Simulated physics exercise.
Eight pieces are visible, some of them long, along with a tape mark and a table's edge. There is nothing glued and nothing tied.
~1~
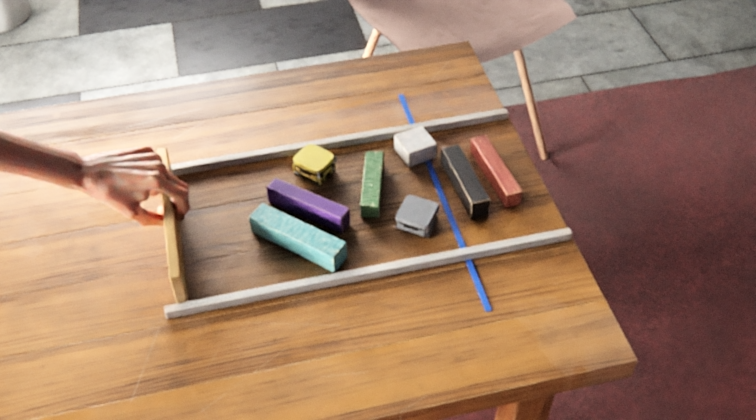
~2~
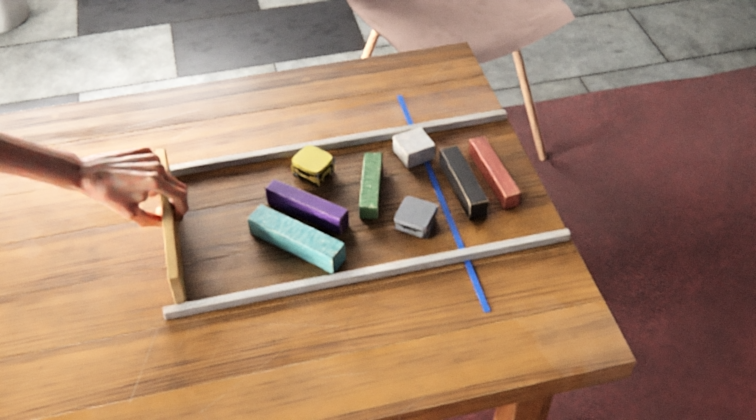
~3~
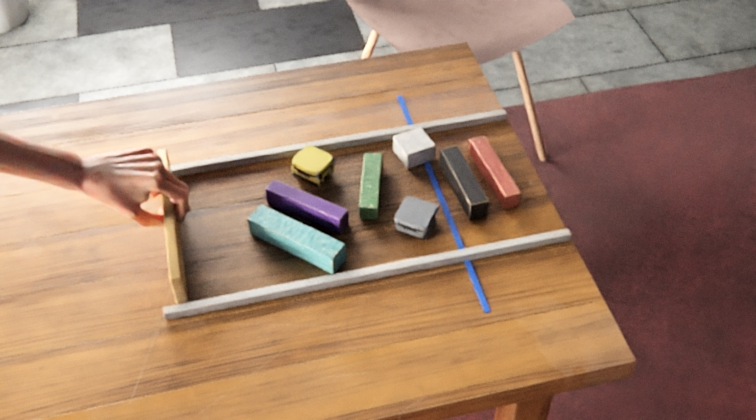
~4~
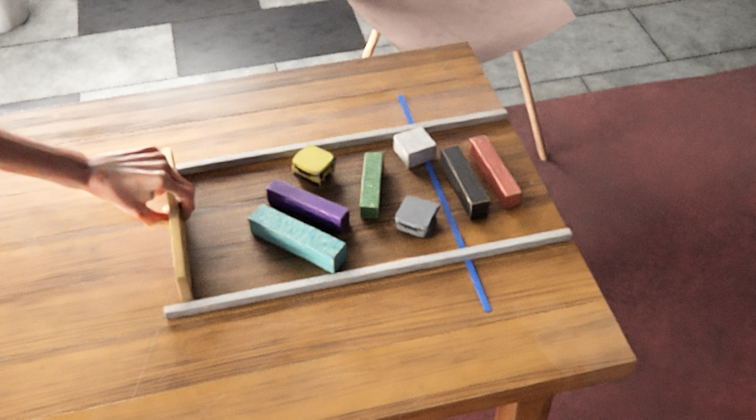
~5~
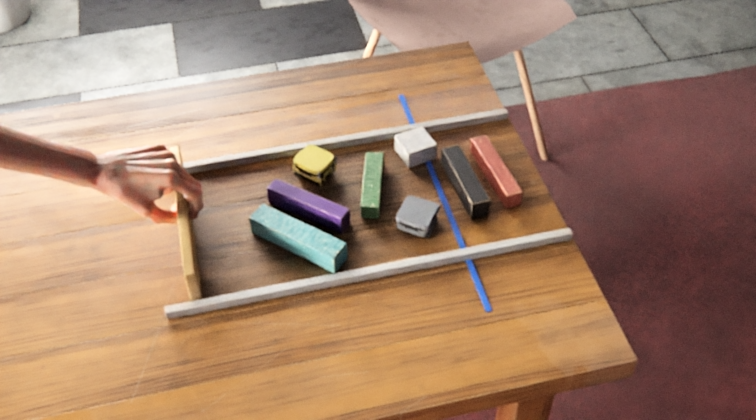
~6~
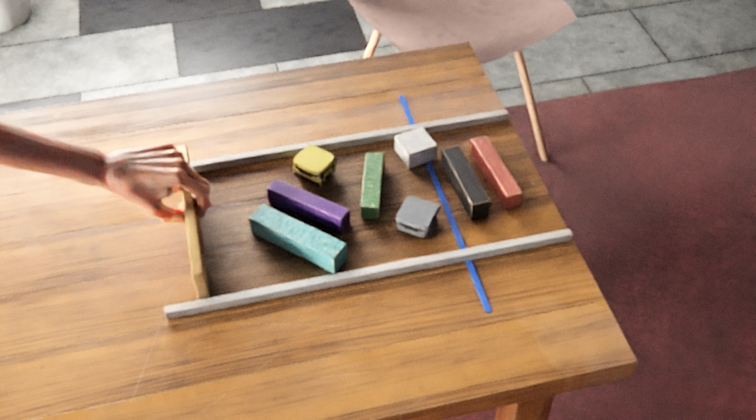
On a wooden table, a hand slides an upright board slightly right between two rails, while the colourful blocks ahead stay still.
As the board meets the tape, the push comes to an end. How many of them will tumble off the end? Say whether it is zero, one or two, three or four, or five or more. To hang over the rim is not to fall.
Pieces that go over the edge: Not a single one.
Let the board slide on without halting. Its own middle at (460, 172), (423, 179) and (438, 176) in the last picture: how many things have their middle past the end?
Going through the three places, I get 1, 0 and 0.
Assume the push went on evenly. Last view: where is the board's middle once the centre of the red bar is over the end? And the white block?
With the red bar it sits around (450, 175), with the white block around (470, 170).
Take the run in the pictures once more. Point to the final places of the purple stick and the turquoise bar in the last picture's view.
The first near (465, 171), the second near (461, 208).
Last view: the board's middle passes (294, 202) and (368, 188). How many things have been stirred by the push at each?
Answer - first 2, then 6.
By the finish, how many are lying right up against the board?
It ends up touching 2.
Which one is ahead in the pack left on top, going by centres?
Foremost: The red bar.
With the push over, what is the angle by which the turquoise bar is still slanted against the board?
Roughly 0 degrees.
A little later, none off yet; red bar at rest near (496, 171); black bar at rest near (465, 182); white block at rest near (416, 147).
Next, none off yet; red bar at rest near (496, 171); black bar at rest near (465, 182); white block moving near (421, 146).
When it is over, the number that fall off is zero.
